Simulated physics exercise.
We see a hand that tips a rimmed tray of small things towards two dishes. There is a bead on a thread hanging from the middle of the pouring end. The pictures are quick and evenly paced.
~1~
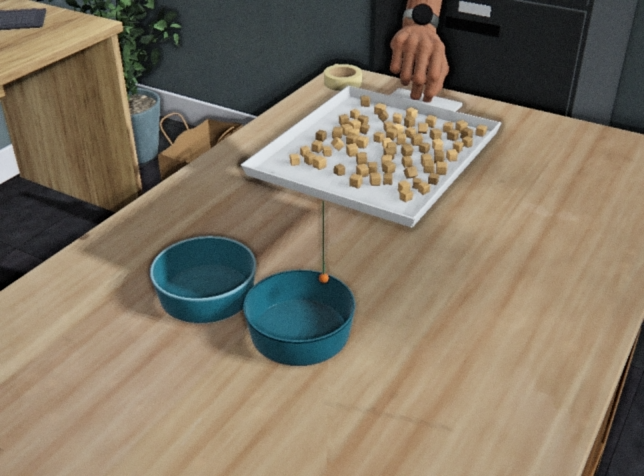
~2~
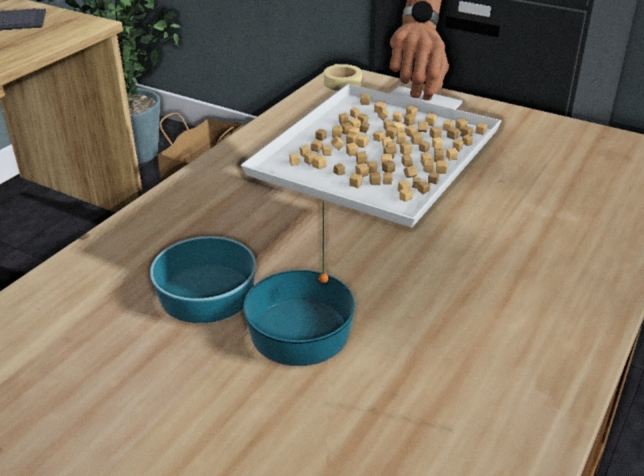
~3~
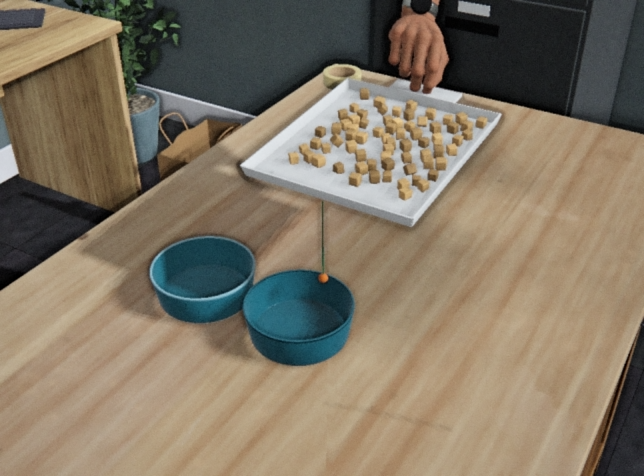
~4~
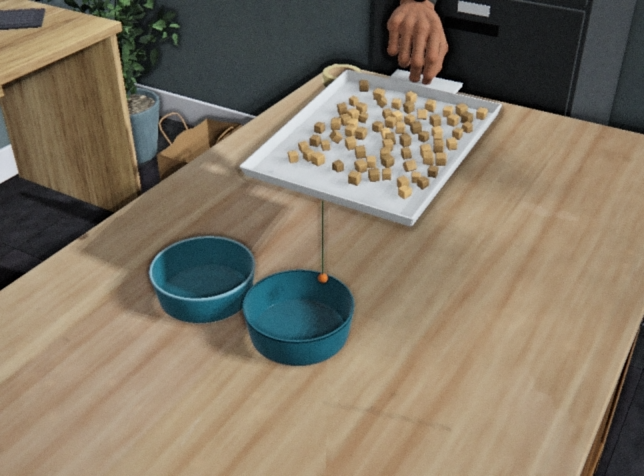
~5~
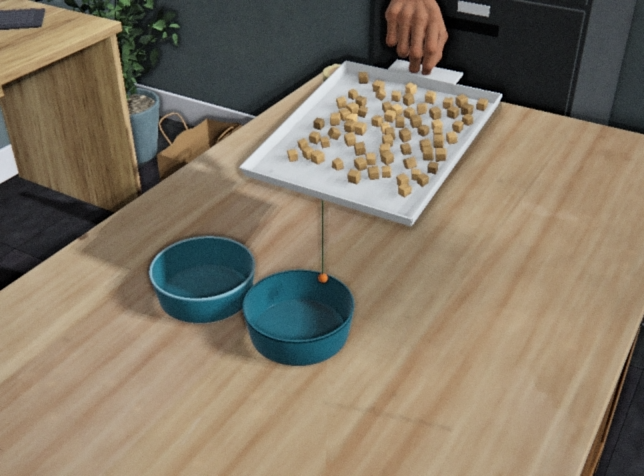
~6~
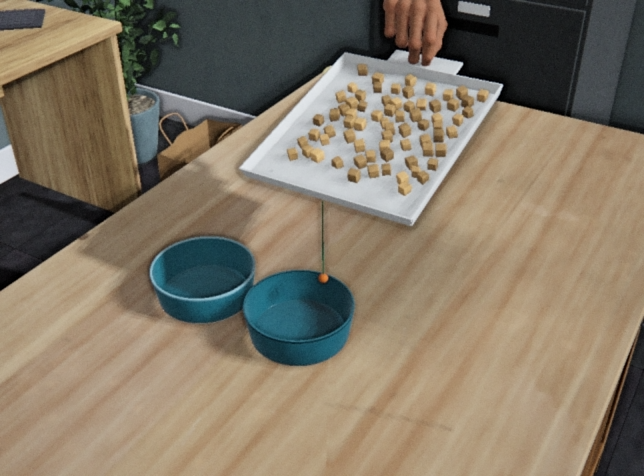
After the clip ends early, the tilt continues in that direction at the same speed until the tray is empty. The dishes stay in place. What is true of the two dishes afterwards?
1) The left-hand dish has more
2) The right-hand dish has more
Answer: 2.
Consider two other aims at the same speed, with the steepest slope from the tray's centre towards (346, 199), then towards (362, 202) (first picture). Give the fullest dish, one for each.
The rightmost dish, then the rightmost dish.
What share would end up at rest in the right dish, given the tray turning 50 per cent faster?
It would be close to 60 per cent.
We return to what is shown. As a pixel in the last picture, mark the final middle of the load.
At about (285, 345), give or take.
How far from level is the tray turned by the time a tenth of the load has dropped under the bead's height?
The tilt then is about 110°.
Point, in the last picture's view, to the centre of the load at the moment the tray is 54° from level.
Near the pixel (329, 172).
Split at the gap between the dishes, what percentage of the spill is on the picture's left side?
Roughly 40 percent.
Soon after the last picture, tray tipped steeply; nearly all on the tray; a stray few in the air.
A little later, tray tipped right over; nearly all on the tray; a stray few in the right dish; a stray few outside both; a stray few in the air.
Later still, tray tipped past a quarter turn; about a third in the right dish; a small part in the left dish; about half outside both.
At rest, tray tipped past a quarter turn; about a third in the right dish; a small part in the left dish; about half outside both.
